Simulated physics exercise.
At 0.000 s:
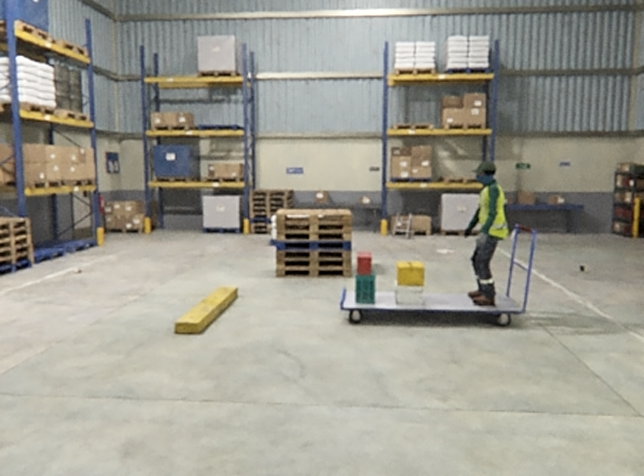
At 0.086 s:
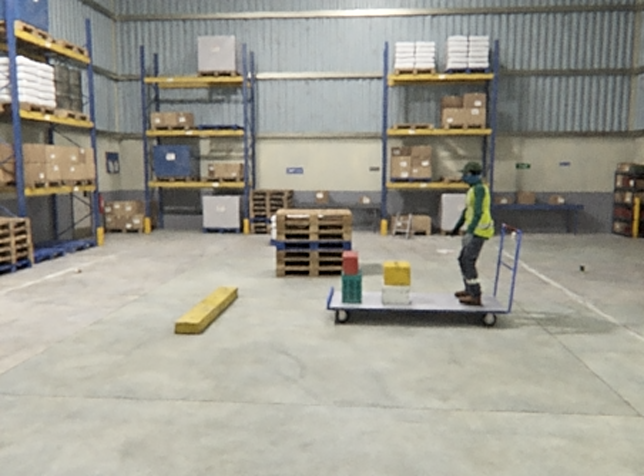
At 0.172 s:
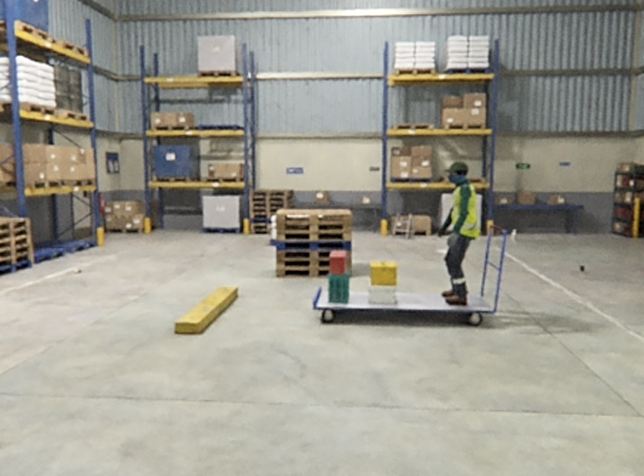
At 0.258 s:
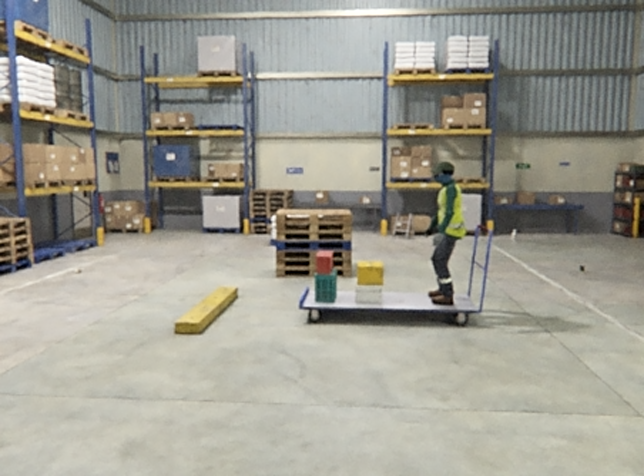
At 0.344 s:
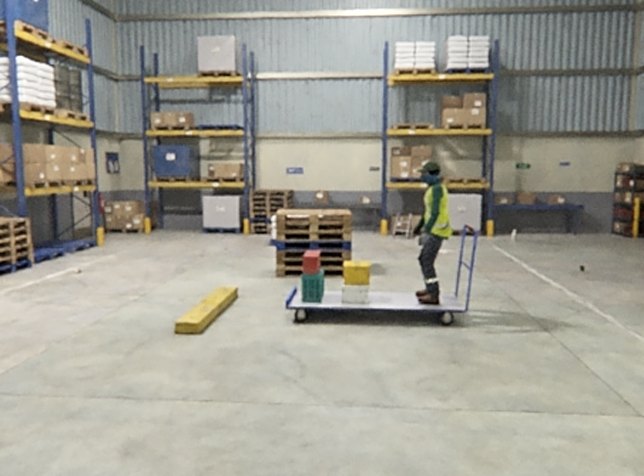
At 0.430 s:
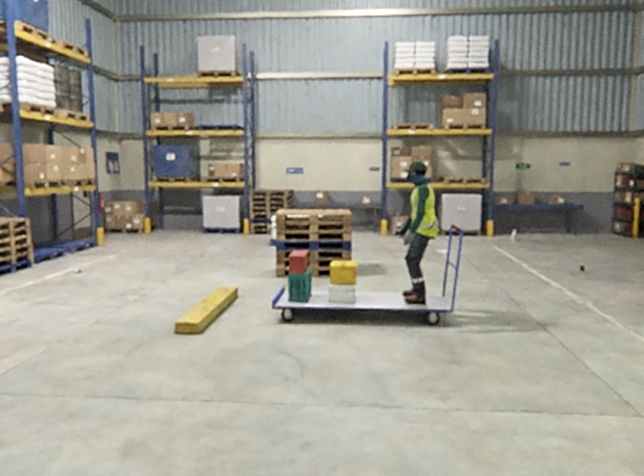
Flatbed trolley carrying a standing rider in a yellow vest and small stacked crates, rolling left across a warehouse floor.
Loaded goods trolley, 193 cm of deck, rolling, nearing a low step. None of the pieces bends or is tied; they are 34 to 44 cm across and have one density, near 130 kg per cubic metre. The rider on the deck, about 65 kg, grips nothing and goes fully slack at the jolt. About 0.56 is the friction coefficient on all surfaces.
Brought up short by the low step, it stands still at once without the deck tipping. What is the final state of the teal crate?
The teal crate is still aboard.
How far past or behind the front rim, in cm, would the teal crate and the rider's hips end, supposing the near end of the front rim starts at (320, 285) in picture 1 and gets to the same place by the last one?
Rest points: Teal at 10 cm behind, hips at 140 cm behind.
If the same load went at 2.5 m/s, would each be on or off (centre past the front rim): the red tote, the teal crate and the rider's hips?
In that case the red item would go over, the teal item would go over and the hips would stay put.
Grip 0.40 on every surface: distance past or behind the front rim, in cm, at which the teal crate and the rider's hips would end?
The teal one would stop 10 behind the front rim, and the hips 120 behind it.
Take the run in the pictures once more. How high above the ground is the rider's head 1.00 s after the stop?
Height: Approx. 70 cm up.
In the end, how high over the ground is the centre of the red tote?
Near 10 cm above the ground.
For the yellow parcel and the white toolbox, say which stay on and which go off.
Result - yellow: Stays; white: Stays.
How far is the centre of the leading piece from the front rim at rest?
50 cm past the rim.
After 0.86 s the deck stops.
After 1.41 s the teal crate is 12 cm behind the rim, tilted 15°, near (223, 281) in the last picture's view.
After 1.86 s the teal crate is 13 cm behind the rim, tilted 5°, near (224, 282) in the last picture's view.
When all is still (2.1 s), past the rim, red tote; behind it, teal crate, white toolbox, yellow parcel and the rider's hips.
